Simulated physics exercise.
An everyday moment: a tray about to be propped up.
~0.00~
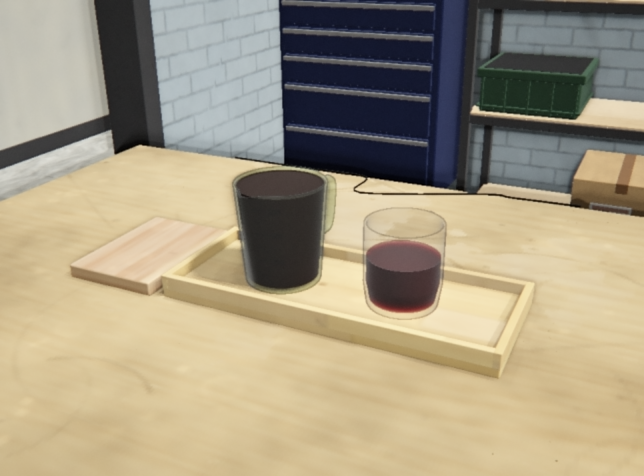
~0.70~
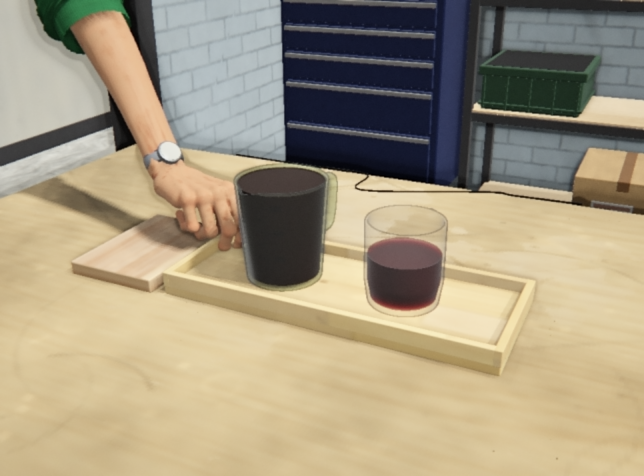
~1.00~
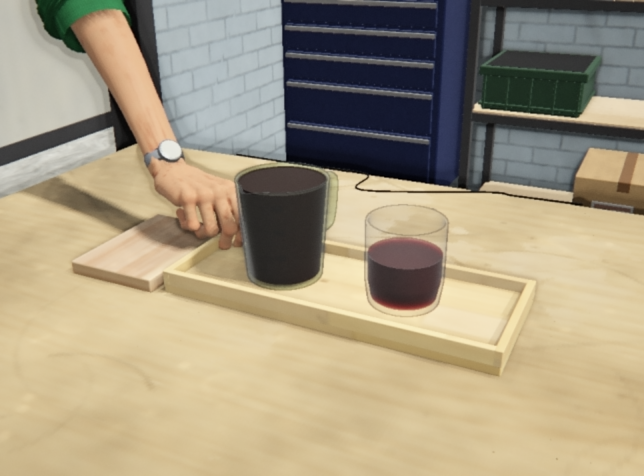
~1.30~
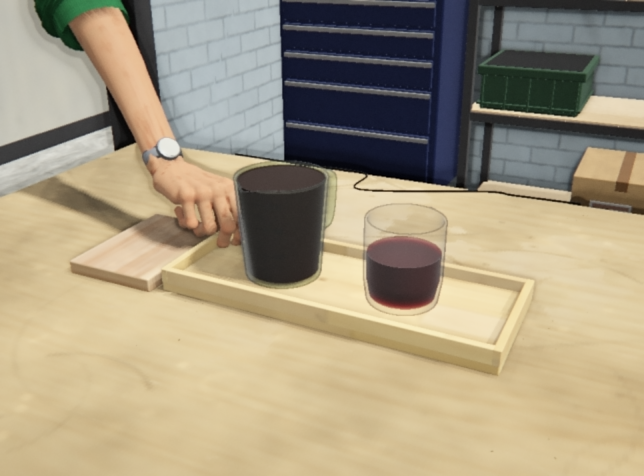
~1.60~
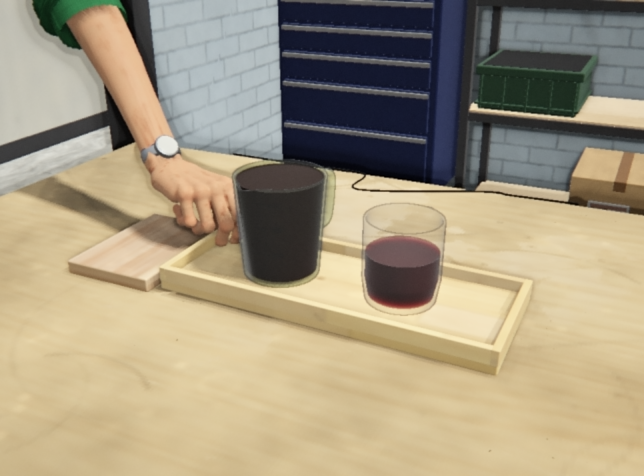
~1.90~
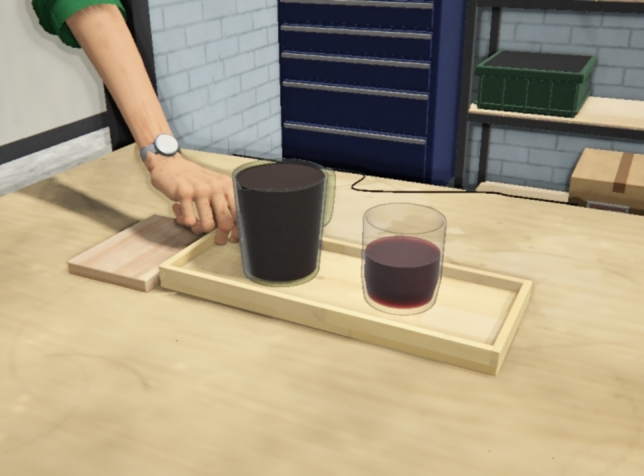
To begin with, a wooden tray lies flat on a table, holding a nearly full jug of dark liquid and a half-full glass mug, with a wooden block to the left. Then a hand wearing a watch takes the tray's left end and raises it very slightly, leaving it barely sloped.
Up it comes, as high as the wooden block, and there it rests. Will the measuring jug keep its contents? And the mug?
On the left the measuring jug stays dry outside, on the right the mug stays dry outside.
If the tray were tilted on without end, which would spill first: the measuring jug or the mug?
That is the measuring jug.
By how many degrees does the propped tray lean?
Roughly 3°.
Around 2.6 s, the tray slopes by about 2°; measuring jug, none is lost; mug, none is lost.
Around 3.4 s, the tray slopes by about 4°; measuring jug, none is lost; mug, none is lost.
Around 4.6 s, the tray slopes by about 3°, resting on the wooden block; measuring jug, none is lost; mug, none is lost.
